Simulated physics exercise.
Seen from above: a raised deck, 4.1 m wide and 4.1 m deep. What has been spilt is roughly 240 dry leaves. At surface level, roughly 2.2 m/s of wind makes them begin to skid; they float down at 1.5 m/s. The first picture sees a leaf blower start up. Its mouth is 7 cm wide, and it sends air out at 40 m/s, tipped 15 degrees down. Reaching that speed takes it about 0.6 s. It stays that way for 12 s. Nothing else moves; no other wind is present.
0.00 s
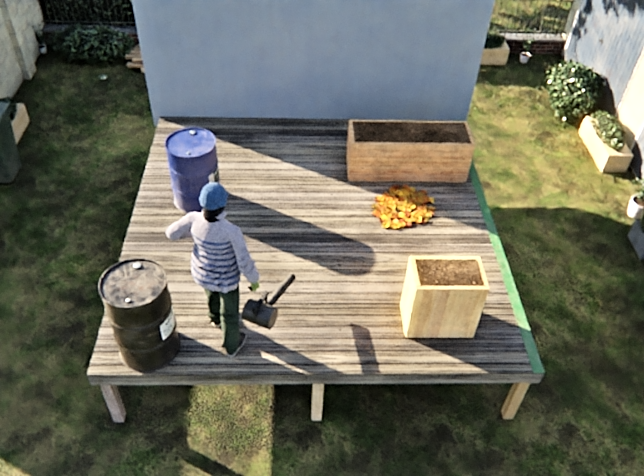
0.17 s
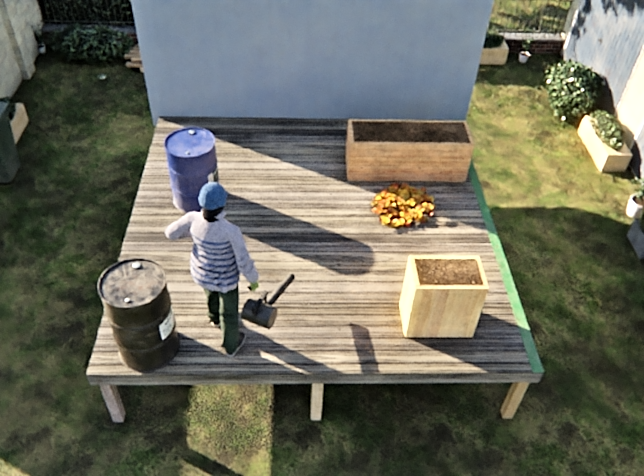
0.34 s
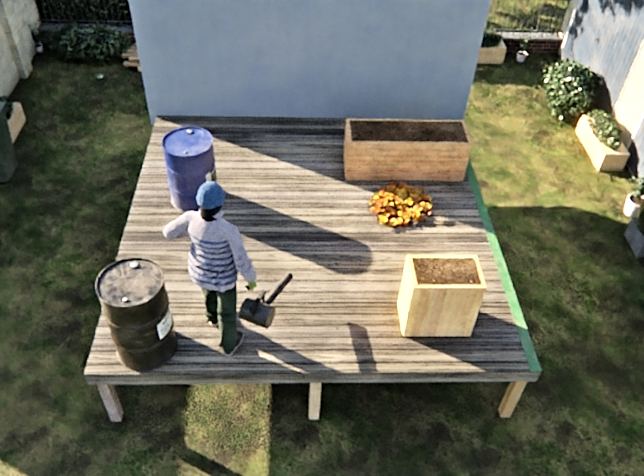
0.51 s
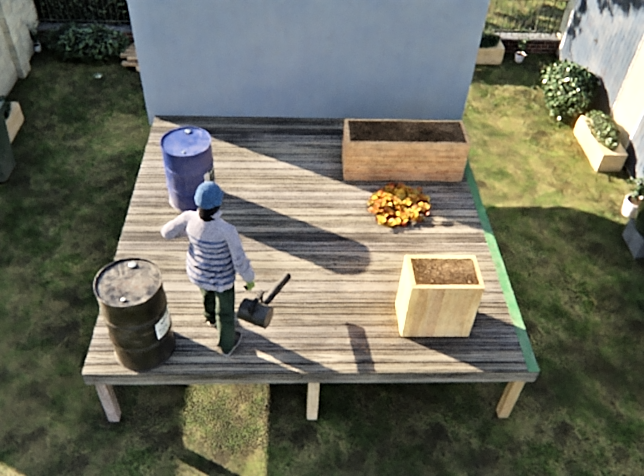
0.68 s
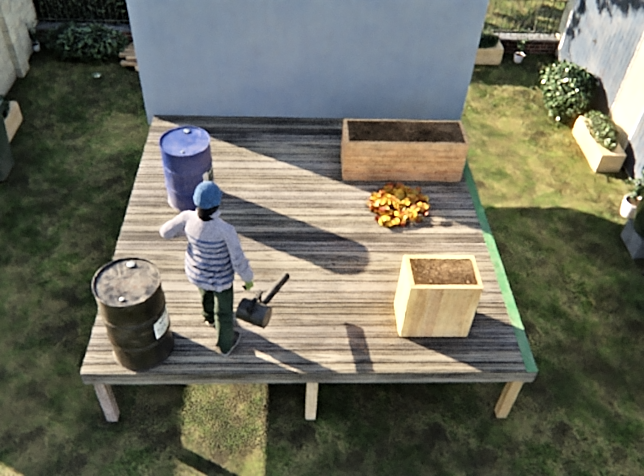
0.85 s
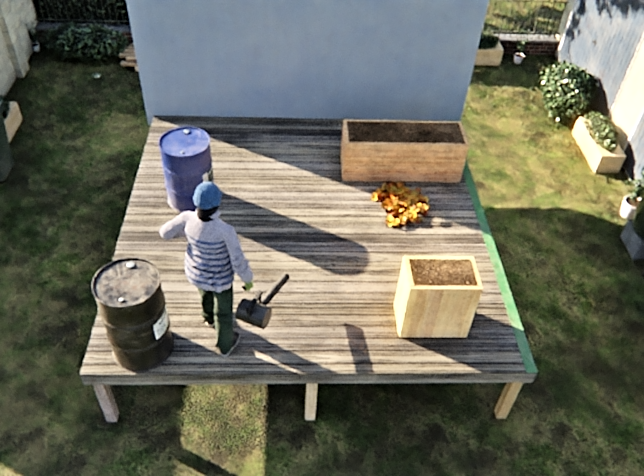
A small pile of dry leaves on the wooden deck barely shifts beside the planter.
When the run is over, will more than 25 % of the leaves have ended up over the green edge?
The count over that edge is going to pass a quarter.
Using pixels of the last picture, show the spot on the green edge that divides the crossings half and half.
Median crossing, approx. (476, 189).
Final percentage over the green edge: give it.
Close to 100 percent.
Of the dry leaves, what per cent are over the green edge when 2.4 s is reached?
I'd put it at some 70 %.
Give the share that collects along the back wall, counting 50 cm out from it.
0 per cent.
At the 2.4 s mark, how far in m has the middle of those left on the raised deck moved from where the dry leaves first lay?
Displacement of centre: Approx. 0.8 m.
After 2.4 s, 71 % are over the green edge; the middle of those still in play is near (455, 191); 51 % have settled or left.
After 3.8 s, 86 % are over the green edge; 82 % have settled or left.
After 6.6 s, 94 % are over the green edge; 94 % have settled or left.
After 12.0 s, at the end, 98 % are over the green edge.
